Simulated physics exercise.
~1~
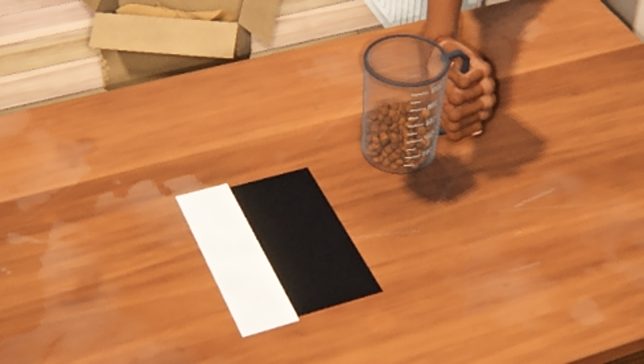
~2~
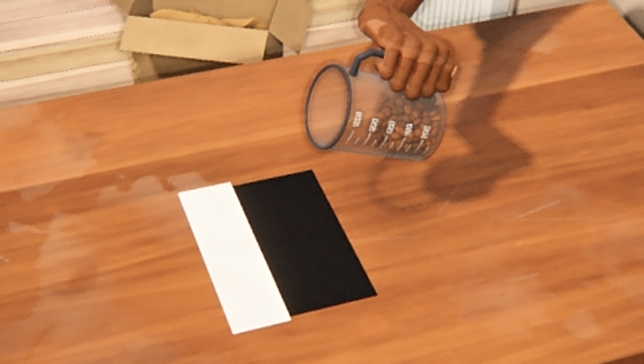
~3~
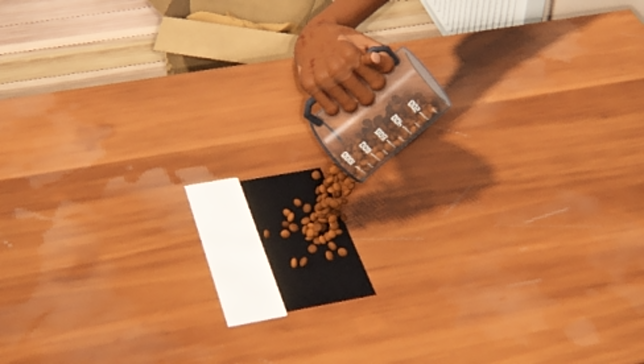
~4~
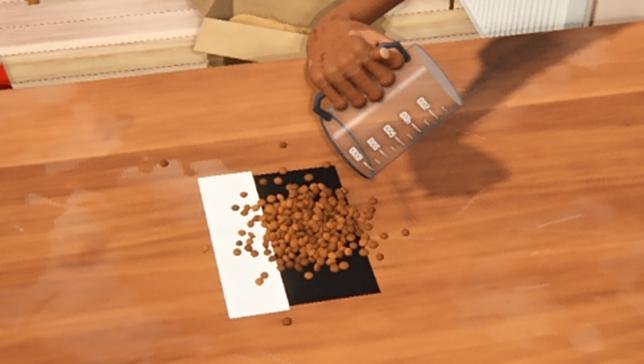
The clip shows a hand tipping a clear measuring jug of brown kibble over a wooden table, pouring the pieces onto a black mat beside a white one. The jug ends empty, with most pieces heaped on the black mat, some on the white, and a few on the bare wood.
